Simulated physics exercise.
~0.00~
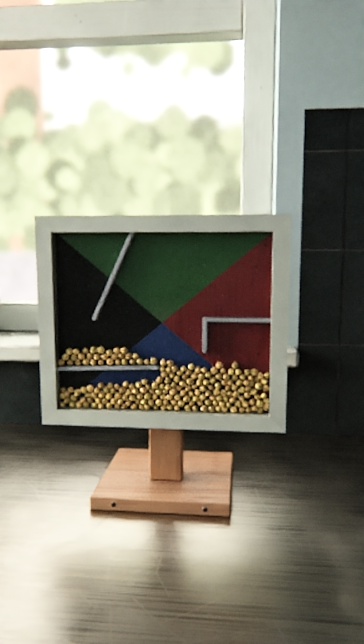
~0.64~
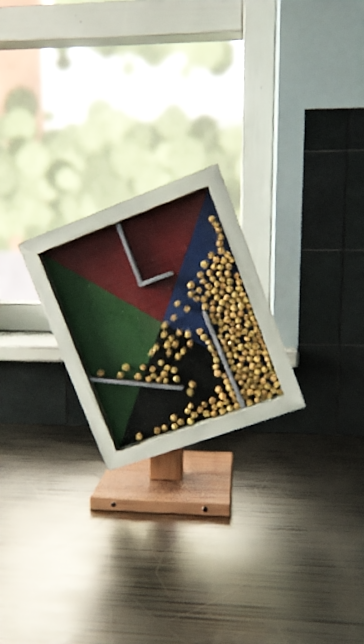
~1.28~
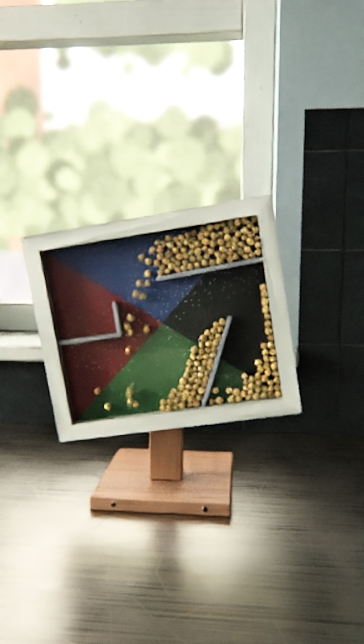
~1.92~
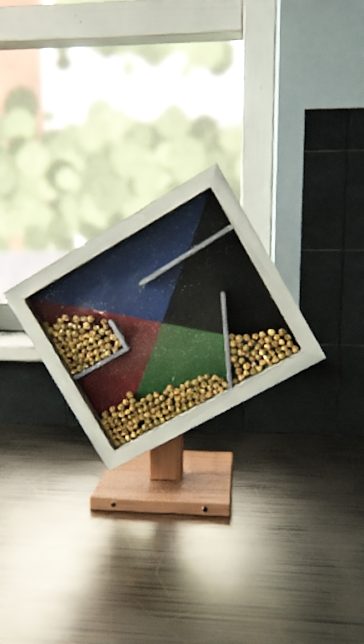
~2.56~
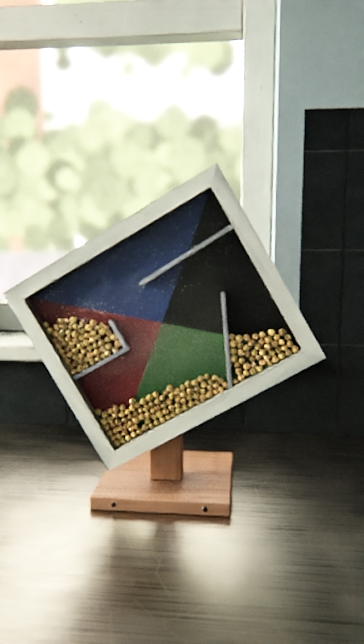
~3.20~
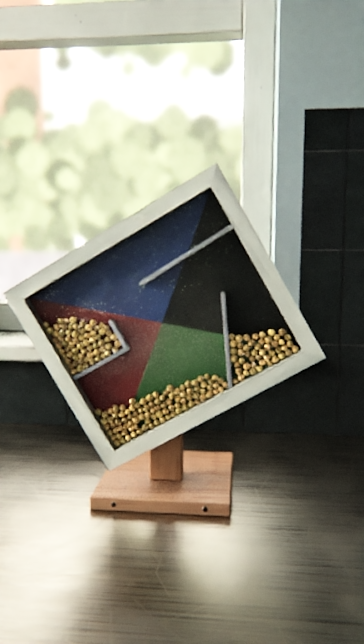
The clip shows a framed, clear-fronted box of small round beads on a wooden stand, turning anticlockwise as the beads tumble past its inner bars and coloured wedges, until it stops tilted, with beads resting in the red pocket, along the green bottom and behind a bar at lower right.
